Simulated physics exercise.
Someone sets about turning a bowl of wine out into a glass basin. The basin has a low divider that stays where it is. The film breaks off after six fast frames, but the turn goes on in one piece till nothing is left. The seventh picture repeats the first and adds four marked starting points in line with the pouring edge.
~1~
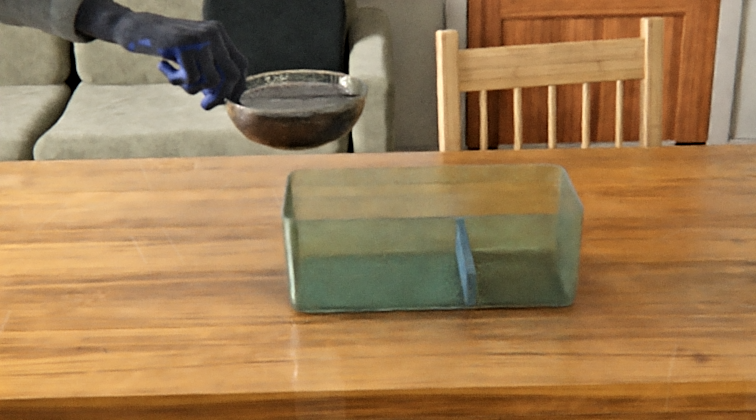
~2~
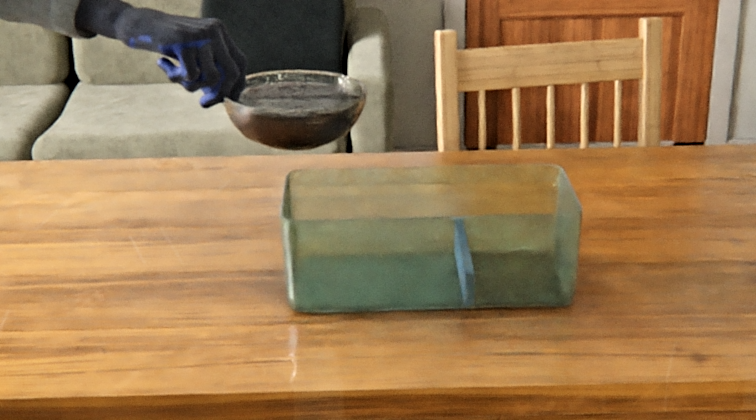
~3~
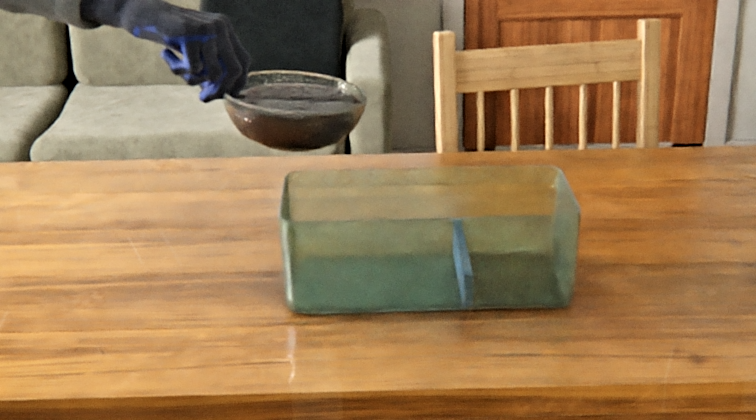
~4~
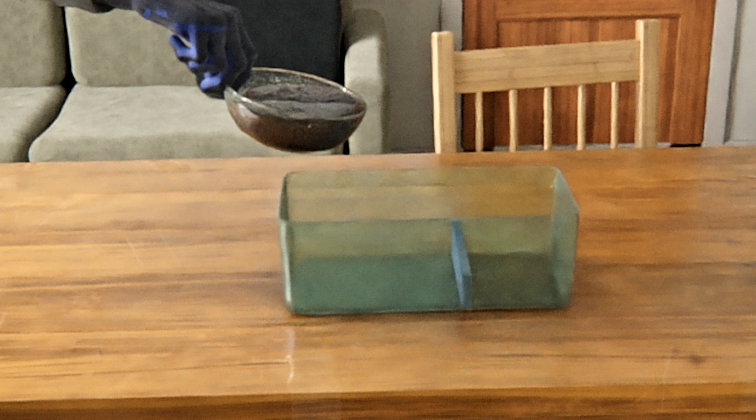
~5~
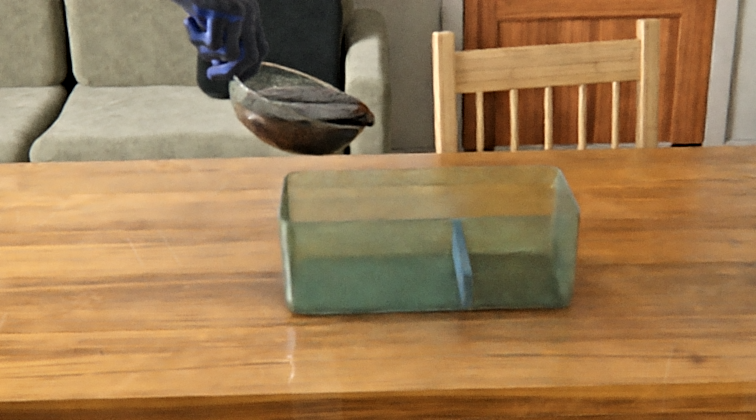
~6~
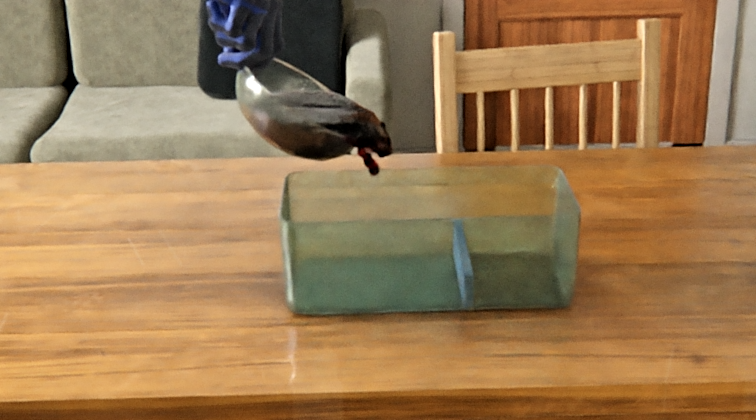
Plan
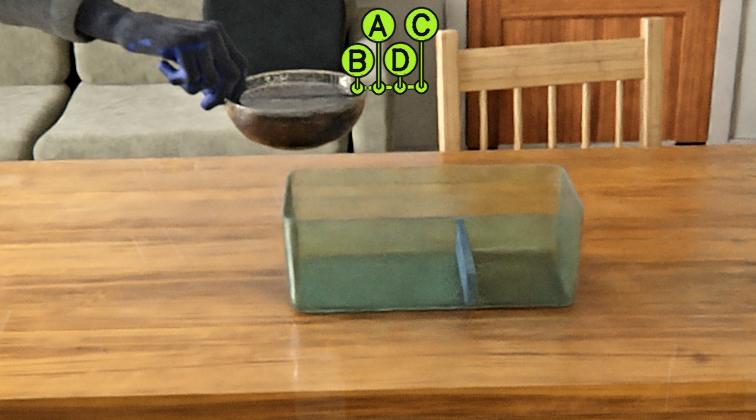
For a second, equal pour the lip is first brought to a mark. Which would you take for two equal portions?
Best: C.
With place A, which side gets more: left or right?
More ends on the left.
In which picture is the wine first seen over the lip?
Picture 5.
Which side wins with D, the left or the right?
The left one.
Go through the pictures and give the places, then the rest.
Upright, lip at (365, 88); basin from (289, 308) to (576, 301); top of the wall at (465, 246); nothing has left yet, in the first picture.
Upright, lip at (364, 89); nothing has left yet, in the second picture.
Tipped about 6°, lip at (364, 96); nothing has left yet, in the third picture.
Tipped about 13°, lip at (365, 105); nothing has left yet, in the fourth picture.
Tipped about 23°, lip at (366, 117); wine is over the lip, down to (371, 120), in the fifth picture.
Tipped about 34°, lip at (365, 131); wine is over the lip, down to (374, 171), in the sixth picture.
On the marked copy, A at (378, 87); B at (357, 88); C at (421, 86); D at (400, 87).
If A is chosen, about 93 % ends left of the wall and 6 % right of it.
If B is chosen, about 92 % ends left of the wall and 8 % right of it.
If C is chosen, about 51 % ends left of the wall and 47 % right of it.
If D is chosen, about 85 % ends left of the wall and 14 % right of it.
